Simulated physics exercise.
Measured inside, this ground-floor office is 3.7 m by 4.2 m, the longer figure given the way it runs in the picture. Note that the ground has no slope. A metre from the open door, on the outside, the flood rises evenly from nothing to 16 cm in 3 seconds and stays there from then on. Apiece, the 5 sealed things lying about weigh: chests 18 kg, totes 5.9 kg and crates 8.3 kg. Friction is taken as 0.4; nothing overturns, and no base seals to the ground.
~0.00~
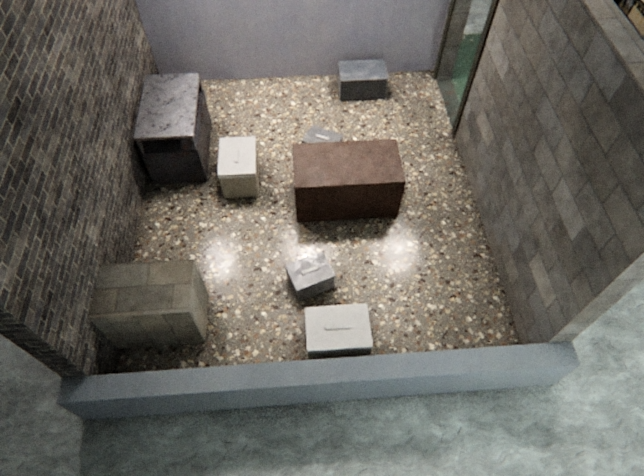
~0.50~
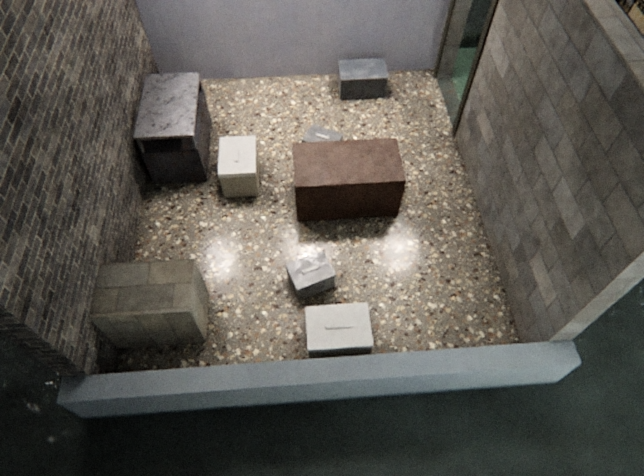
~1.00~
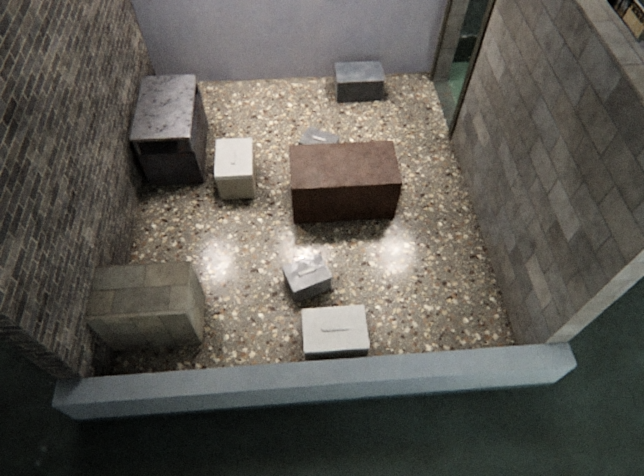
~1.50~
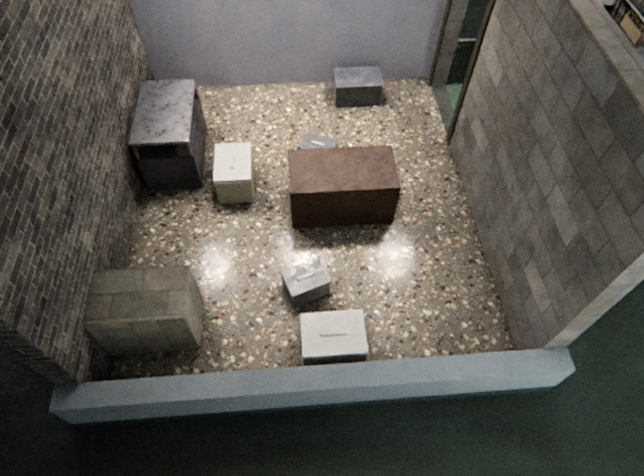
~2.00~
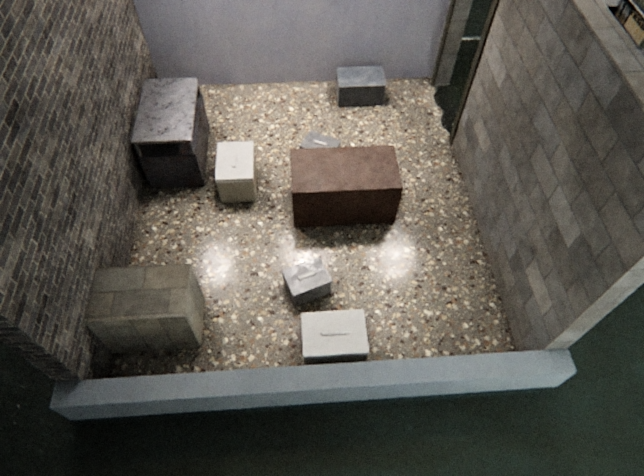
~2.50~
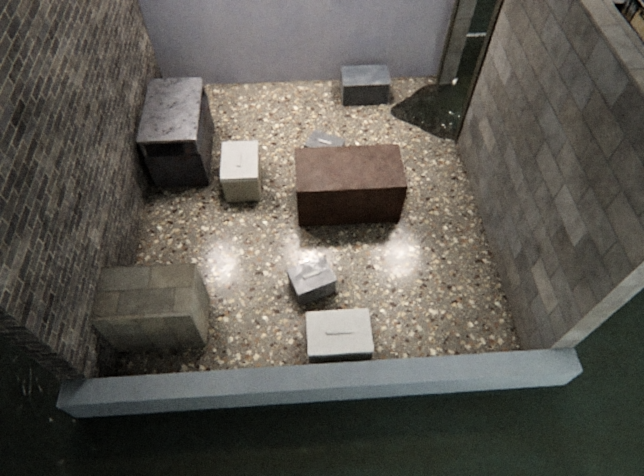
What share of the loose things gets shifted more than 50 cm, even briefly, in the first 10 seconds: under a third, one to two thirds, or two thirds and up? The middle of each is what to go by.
One to two thirds.
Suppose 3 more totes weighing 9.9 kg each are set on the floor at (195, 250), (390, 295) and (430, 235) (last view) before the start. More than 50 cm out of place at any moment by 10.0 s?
In turn: Short of it, short of it, under.
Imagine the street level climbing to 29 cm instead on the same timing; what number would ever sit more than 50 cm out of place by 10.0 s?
5.
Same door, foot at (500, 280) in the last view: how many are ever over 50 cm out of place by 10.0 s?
That would give 2.
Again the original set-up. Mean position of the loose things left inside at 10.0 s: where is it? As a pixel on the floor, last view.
Close to (264, 239).
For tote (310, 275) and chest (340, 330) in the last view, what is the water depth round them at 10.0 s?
Close to 2 and 2 centimetres.
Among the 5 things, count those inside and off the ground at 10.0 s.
Answer: 2.
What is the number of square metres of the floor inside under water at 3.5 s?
Some 2.5 m2 of it.
After 3.5 s 0 of 5 are over 50 cm from their spots; 0 afloat.
After 4.5 s 1 of 5 are over 50 cm from their spots; 0 afloat.
After 7.0 s 2 of 5 are over 50 cm from their spots; 1 afloat.
After 10.0 s 2 of 5 are over 50 cm from their spots, and 2 have been at some point; 2 afloat.
